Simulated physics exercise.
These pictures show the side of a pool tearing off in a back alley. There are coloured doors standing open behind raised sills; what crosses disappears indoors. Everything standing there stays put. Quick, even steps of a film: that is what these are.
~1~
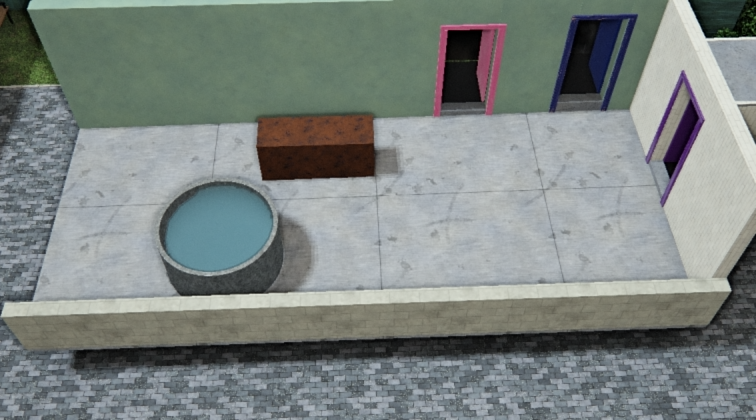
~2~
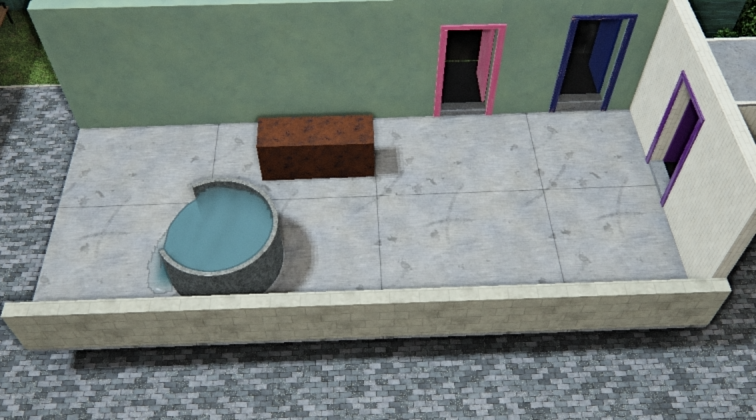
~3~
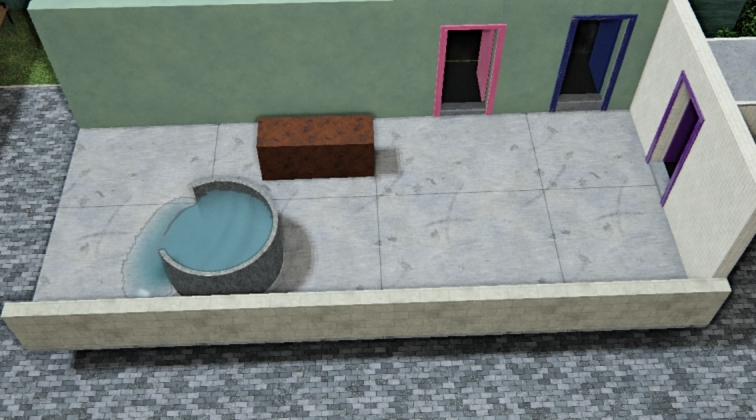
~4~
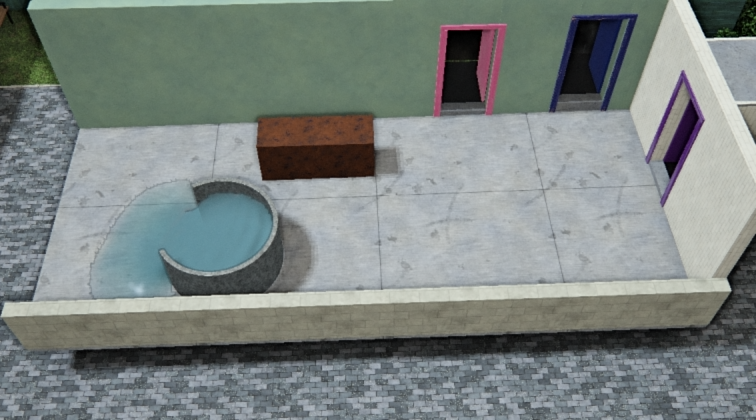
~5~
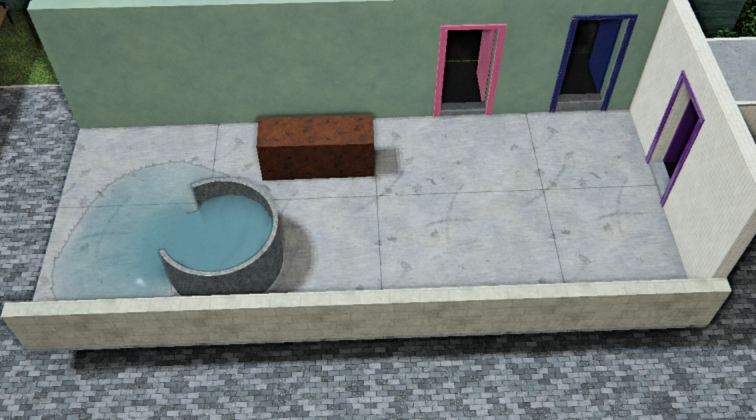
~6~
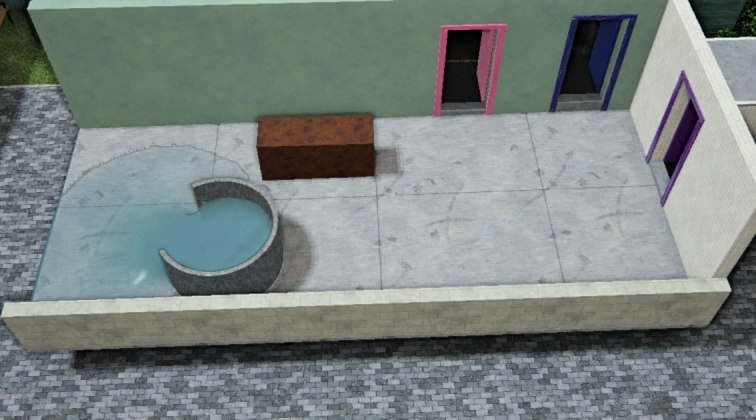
Water poured from a round stone pool after its left side broke open, spreading in a widening sheet across the pale paved floor toward the left edge and the green wall behind.
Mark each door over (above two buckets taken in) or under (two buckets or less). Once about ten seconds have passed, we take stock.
Blue door: Under. Pink door: Under. Purple door: Under.
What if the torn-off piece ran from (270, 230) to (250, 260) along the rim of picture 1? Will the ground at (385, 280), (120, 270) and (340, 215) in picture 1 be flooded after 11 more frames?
Submerged, bone-dry, bone-dry.
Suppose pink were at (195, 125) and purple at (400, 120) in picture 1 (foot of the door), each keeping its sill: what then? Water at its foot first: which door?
The door marked pink.
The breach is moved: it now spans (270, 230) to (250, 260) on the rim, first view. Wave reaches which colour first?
The purple one, I'd guess.
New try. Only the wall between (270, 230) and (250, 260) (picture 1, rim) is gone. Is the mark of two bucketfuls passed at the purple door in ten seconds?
In that case the purple door crosses the line.
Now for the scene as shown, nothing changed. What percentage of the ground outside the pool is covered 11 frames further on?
The answer is around 25 per cent.
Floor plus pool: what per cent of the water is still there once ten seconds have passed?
Estimate: Some 10 %.
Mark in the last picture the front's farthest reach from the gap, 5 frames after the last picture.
Farthest reach: About (92, 131).
A moment on, water covers 25 % of the floor; the blue door not reached, the pink door not reached, the purple door not reached.
Next, water covers 25 % of the floor; the blue door not reached, the pink door not reached, the purple door not reached.
Then, water covers 25 % of the floor; the blue door not reached, the pink door not reached, the purple door not reached.
Later, water covers 30 % of the floor; the blue door not reached, the pink door not reached, the purple door not reached.
In the end, water covers 10 % of the floor; the blue door not reached, the pink door not reached, the purple door not reached.
